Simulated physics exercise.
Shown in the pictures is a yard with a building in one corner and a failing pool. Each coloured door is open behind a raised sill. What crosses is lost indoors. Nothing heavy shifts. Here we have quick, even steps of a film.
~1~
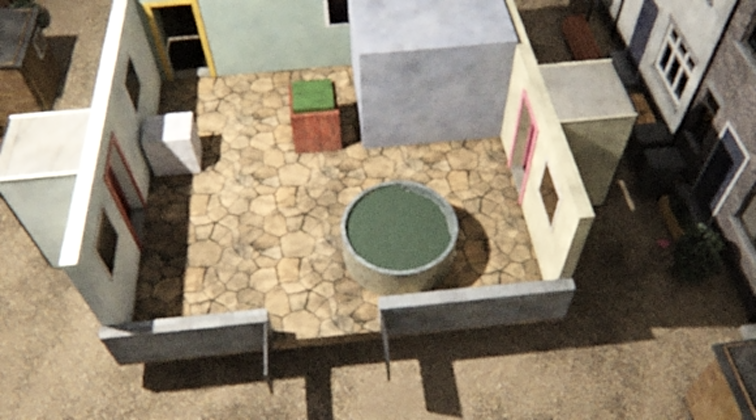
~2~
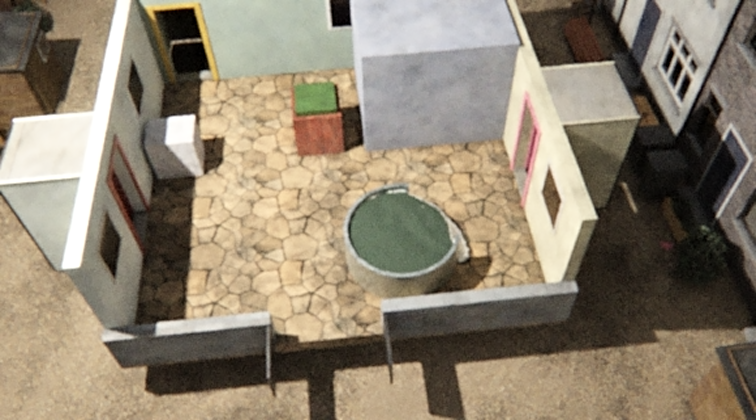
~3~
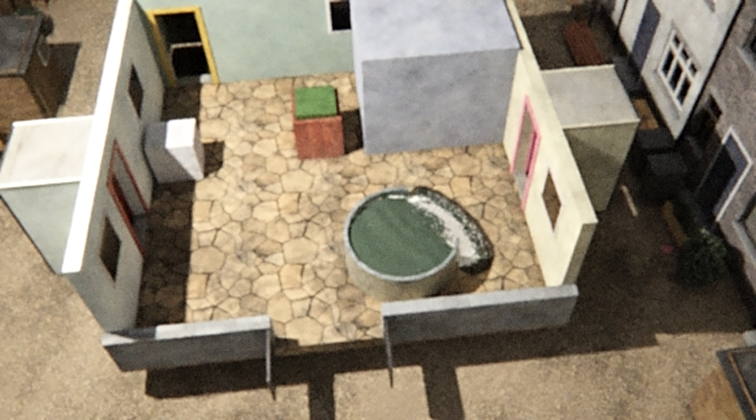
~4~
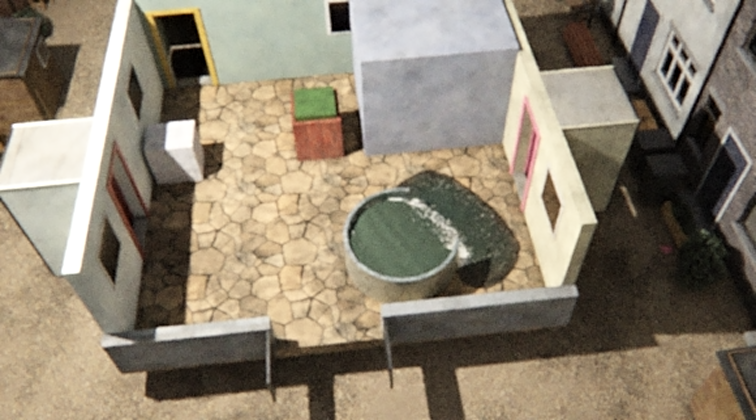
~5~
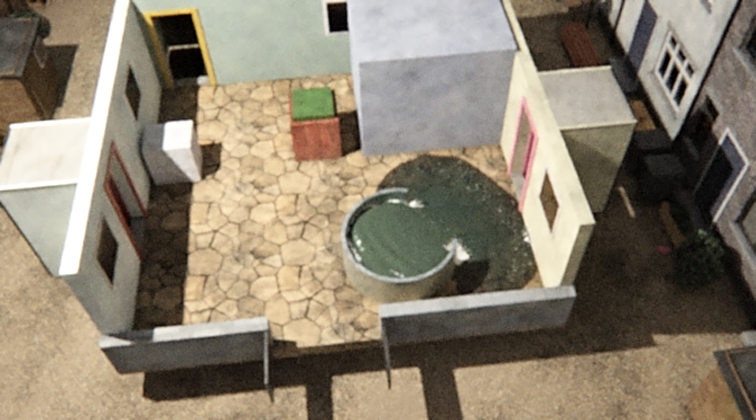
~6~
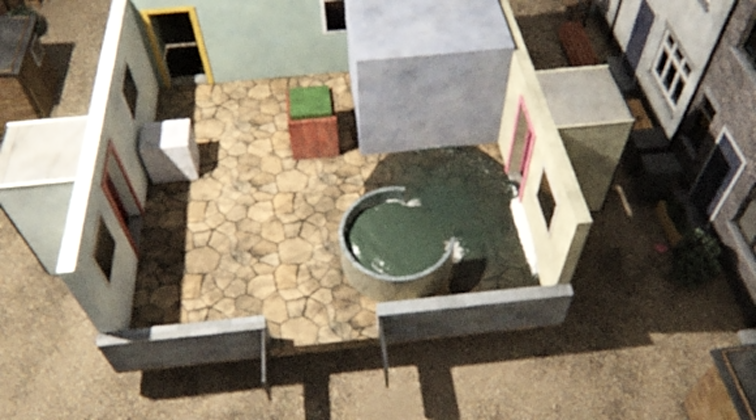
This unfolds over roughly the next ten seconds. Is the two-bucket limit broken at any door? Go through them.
The pink door will break the limit; the yellow door will respect the limit; the red door will respect the limit.
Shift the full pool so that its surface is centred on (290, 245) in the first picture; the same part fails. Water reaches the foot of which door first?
That would be the one in pink.
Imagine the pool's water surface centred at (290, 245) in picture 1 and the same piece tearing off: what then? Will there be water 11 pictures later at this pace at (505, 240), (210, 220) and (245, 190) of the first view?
First spot gets drenched, second spot stays unwetted, third spot stays unwetted.
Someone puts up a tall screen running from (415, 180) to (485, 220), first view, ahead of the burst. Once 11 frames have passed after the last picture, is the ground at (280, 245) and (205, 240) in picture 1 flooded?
Spared and spared, in that order.
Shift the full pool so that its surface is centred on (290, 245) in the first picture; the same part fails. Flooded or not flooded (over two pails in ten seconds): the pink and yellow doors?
Result - pink overshoots, yellow undershoots.
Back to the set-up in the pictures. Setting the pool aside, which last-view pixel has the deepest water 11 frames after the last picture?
Somewhere close to (499, 149).
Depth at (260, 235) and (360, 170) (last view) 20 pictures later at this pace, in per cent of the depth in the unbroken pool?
0 and 10 per cent respectively, roughly.
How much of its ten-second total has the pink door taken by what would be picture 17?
It should be near 50 percent of the ten-second total.
A moment on, water covers 20 % of the floor; the pink door over two buckets in, the yellow door not reached, the red door not reached.
Next, water covers 25 % of the floor; the pink door far over two buckets in, the yellow door not reached, the red door not reached.
Then, water covers 35 % of the floor; the pink door far over two buckets in, the yellow door not reached, the red door not reached.
Later, water covers 75 % of the floor; the pink door far over two buckets in, the yellow door not reached, the red door wet at the sill, nothing in.
In the end, water covers 75 % of the floor; the pink door far over two buckets in, the yellow door not reached, the red door wet at the sill, nothing in.
